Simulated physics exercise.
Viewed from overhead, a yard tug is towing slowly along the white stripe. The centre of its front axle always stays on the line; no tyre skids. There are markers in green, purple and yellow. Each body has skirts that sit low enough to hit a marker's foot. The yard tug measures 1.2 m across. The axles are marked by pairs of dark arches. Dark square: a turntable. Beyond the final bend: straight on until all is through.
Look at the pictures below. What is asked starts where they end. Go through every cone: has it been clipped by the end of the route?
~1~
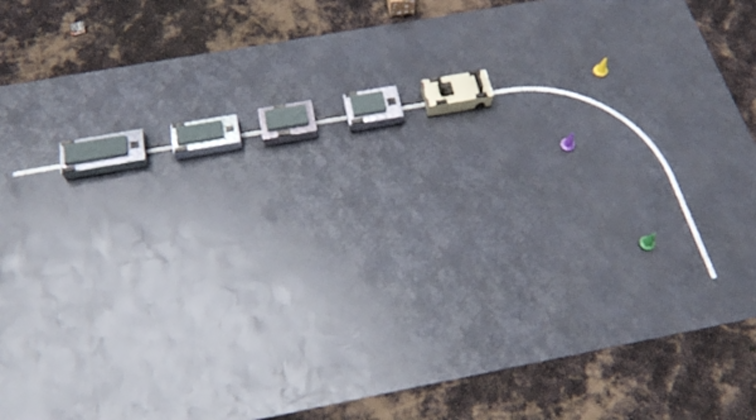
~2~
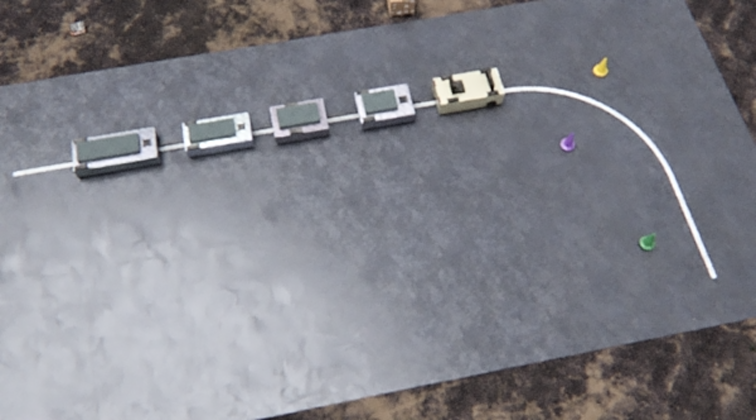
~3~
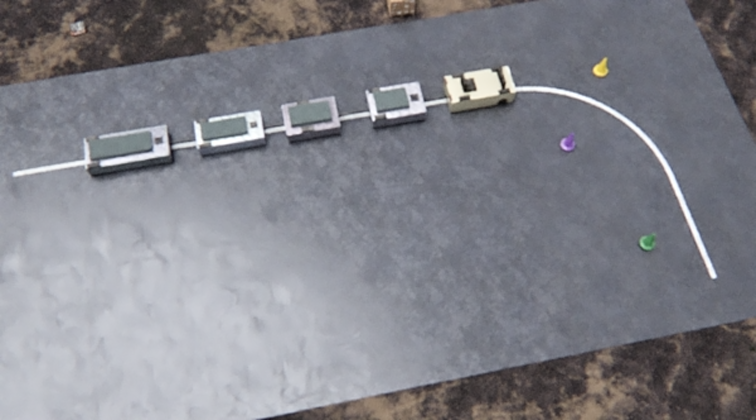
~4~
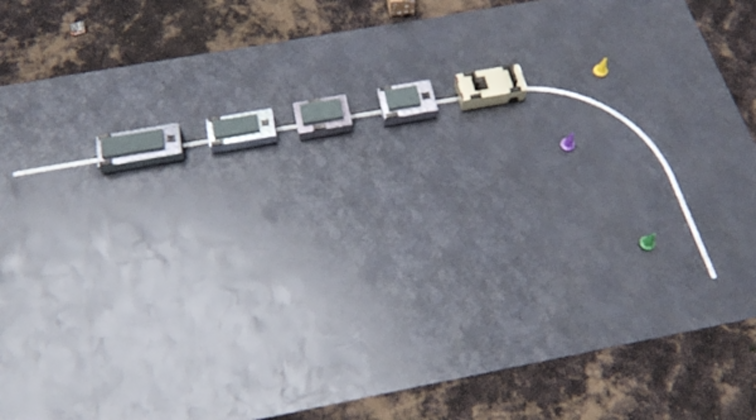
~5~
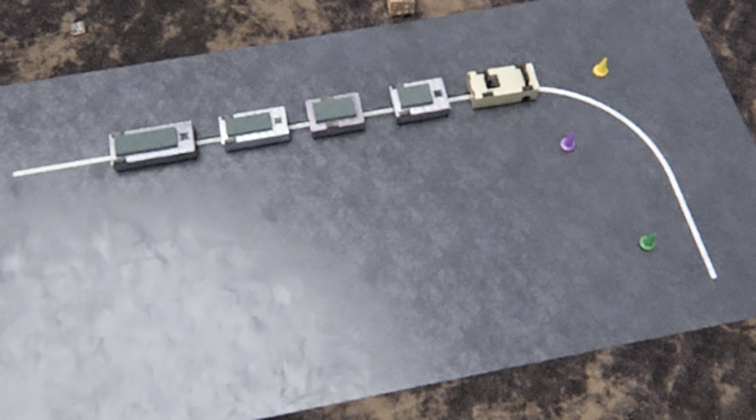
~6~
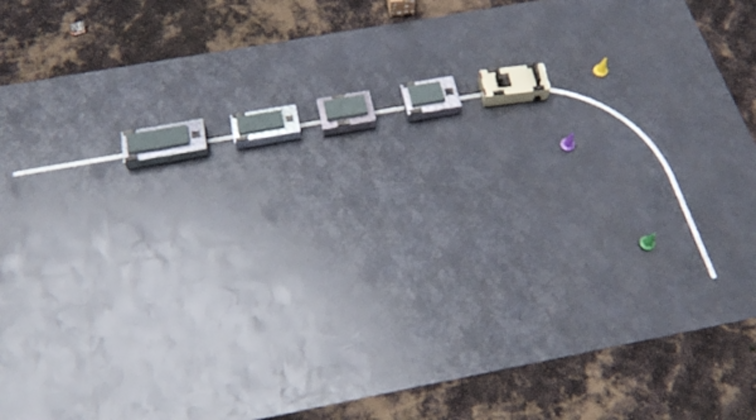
Green: No; purple: Yes; yellow: No.
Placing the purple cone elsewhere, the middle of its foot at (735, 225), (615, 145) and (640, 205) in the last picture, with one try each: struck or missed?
Results in order - no collision, collision, collision.
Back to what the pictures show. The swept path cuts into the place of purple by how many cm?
I'd put purple at close to 35.
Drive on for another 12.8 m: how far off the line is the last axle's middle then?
Axle-to-line distance: Approx. 20 cm.
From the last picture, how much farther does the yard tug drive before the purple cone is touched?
Contact happens once about 16.5 m more has been driven.
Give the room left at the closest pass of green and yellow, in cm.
Spare: Green 20; yellow 55.
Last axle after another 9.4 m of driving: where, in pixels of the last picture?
Near (360, 107).
After another 2.1 m, the last axle is at (186, 136) of the last picture, on the line; yellow has been passed with 55 cm to spare.
After another 16.6 m, the last axle is at (527, 105) of the last picture, 115 cm off the line; the fourth trailer has hit purple.
After another 24.3 m, the last axle is at (682, 228) of the last picture, 70 cm off the line; green has been passed with 20 cm to spare.
After another 27.7 m, the last axle is at (733, 317) of the last picture, 25 cm off the line; 1 of 3 struck in all.
